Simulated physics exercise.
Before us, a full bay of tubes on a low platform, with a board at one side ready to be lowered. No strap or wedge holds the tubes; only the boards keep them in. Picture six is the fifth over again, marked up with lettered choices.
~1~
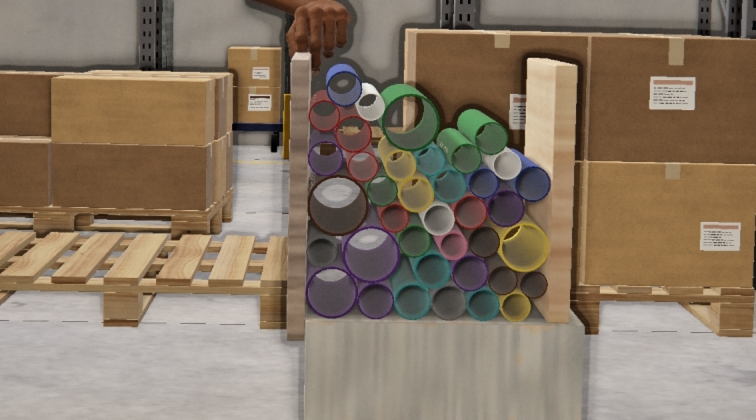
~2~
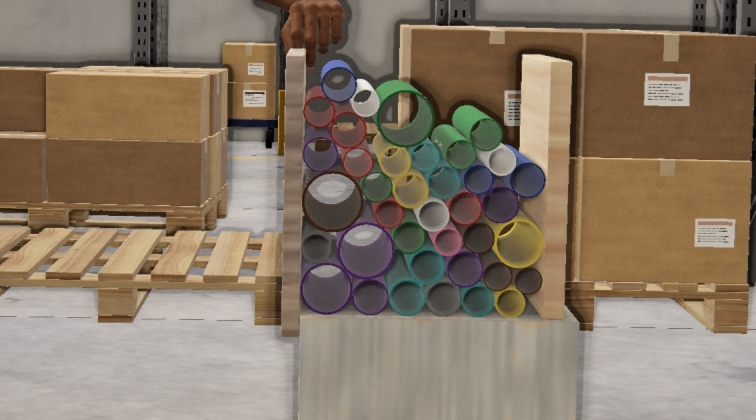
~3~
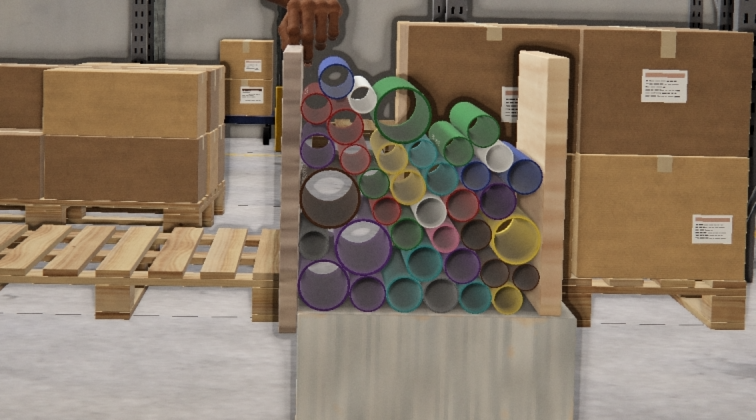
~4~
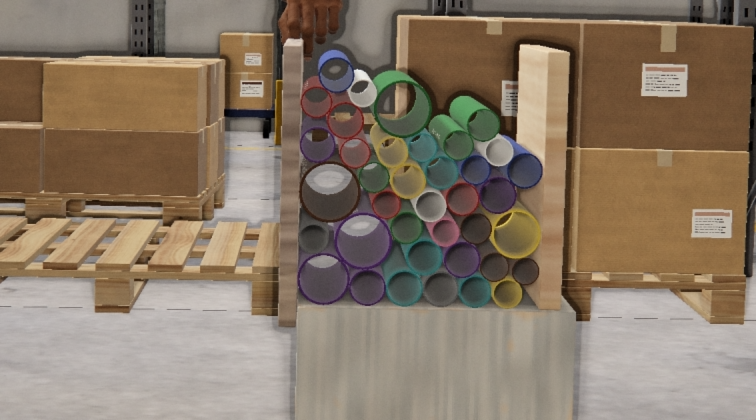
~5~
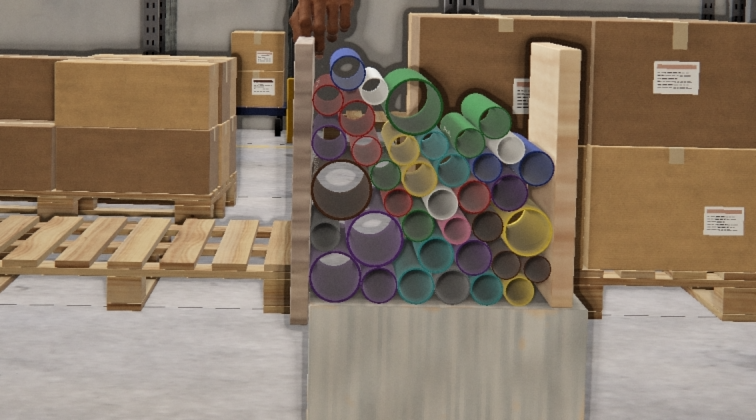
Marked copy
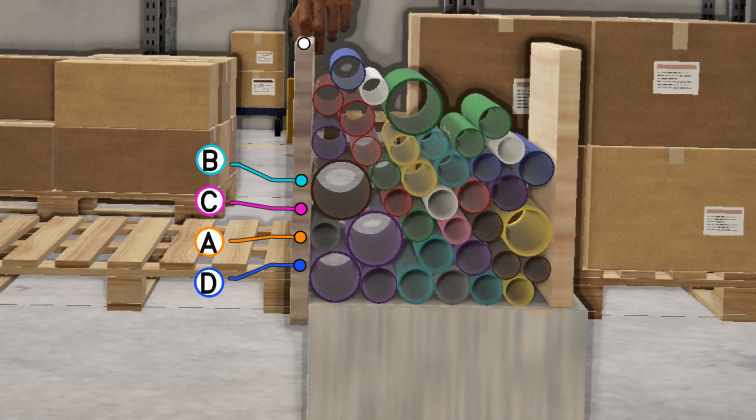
In a warehouse, a stack of colourful tubes sat between two upright boards on a low platform, a hand resting at the left board's top, and nothing moved except the slightly shifting view.
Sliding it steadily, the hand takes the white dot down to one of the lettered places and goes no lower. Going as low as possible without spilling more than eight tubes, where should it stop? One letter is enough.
The lowest mark that will do is A.
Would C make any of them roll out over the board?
Yes, at C.
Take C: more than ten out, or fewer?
At C, fewer than ten.
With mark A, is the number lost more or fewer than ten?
At A, fewer than ten.
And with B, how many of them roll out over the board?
It comes to four.
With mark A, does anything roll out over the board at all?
Yes.
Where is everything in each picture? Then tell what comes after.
The first frame shows a yellow tube (524, 247); a red tube (470, 212); a turquoise tube (450, 186).
The second frame shows a turquoise tube (444, 182); a green tube (406, 119).
The third frame shows a white tube (363, 99); side board (292, 178).
The fourth frame shows a purple tube (324, 279).
The fifth frame shows a grey tube (325, 237); a yellow tube (527, 232); a red tube (474, 197).
On the marked copy, A at (300, 237); B at (301, 180); C at (301, 209); D at (300, 265); the white dot at (304, 43).
With A. Early on, top of the board (312, 125).
Further on, top of the board (310, 216).
At the end, top of the board (310, 237), eight out over the board.
As for the rest, B about four out over the board; C about four out over the board; D more than eight out over the board.
